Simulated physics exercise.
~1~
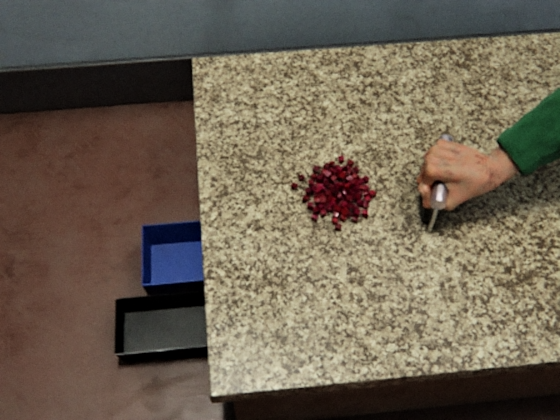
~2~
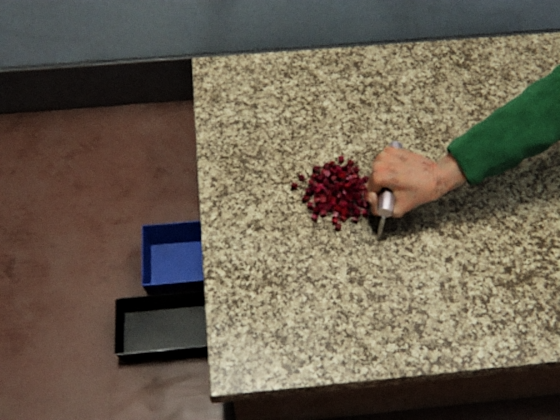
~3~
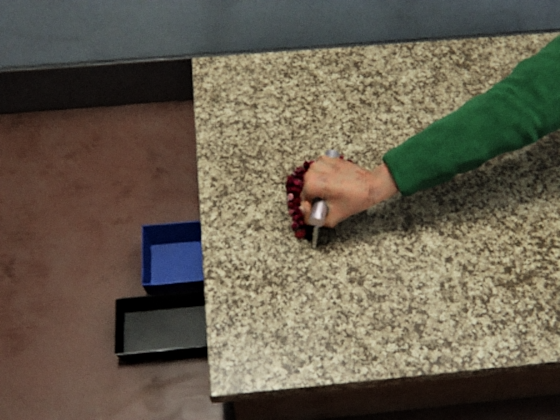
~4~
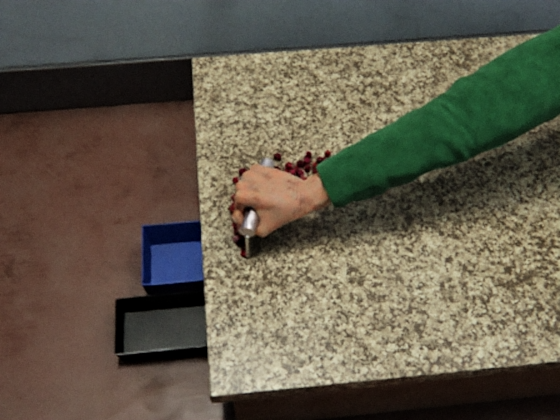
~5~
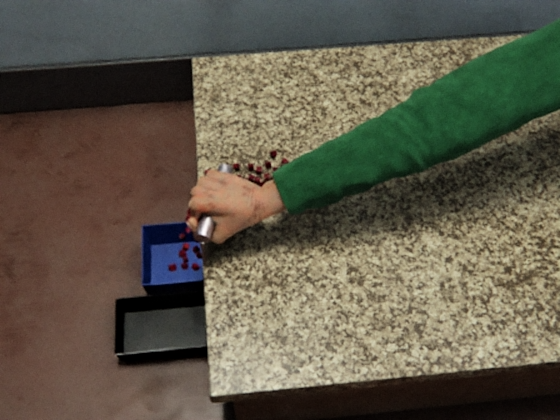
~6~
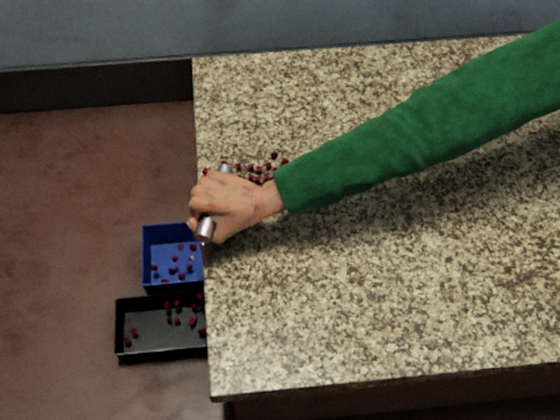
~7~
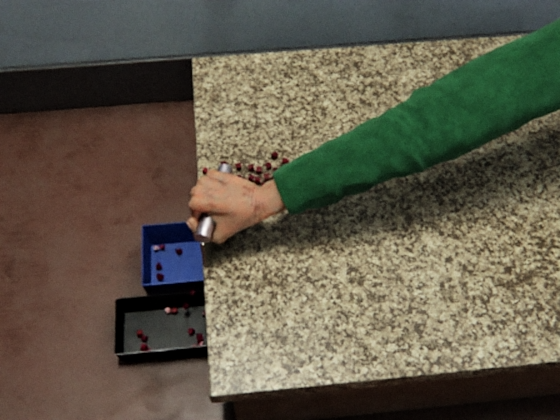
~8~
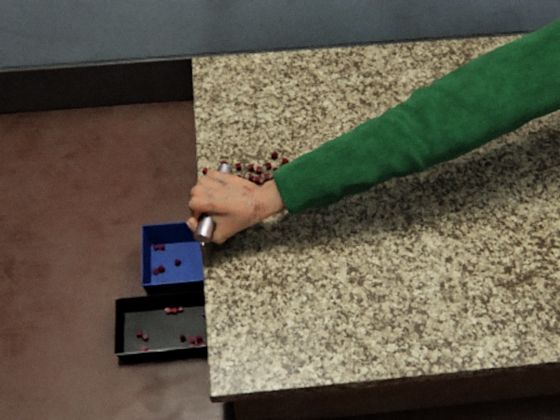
A hand in a green sleeve, gripping a scraper with a metallic handle, slides left across a speckled countertop toward a loose pile of small dark red beetroot cubes. It reaches the pile and pushes through it, sweeping many pieces along while others trail behind near the wrist. The hand stops at the counter's left edge, and some cubes tumble over. They drop first into the blue tin, then also into the black tin below it in view. The fallen pieces settle, leaving a scattering in each tin, while the hand stays put with cubes still on the counter.
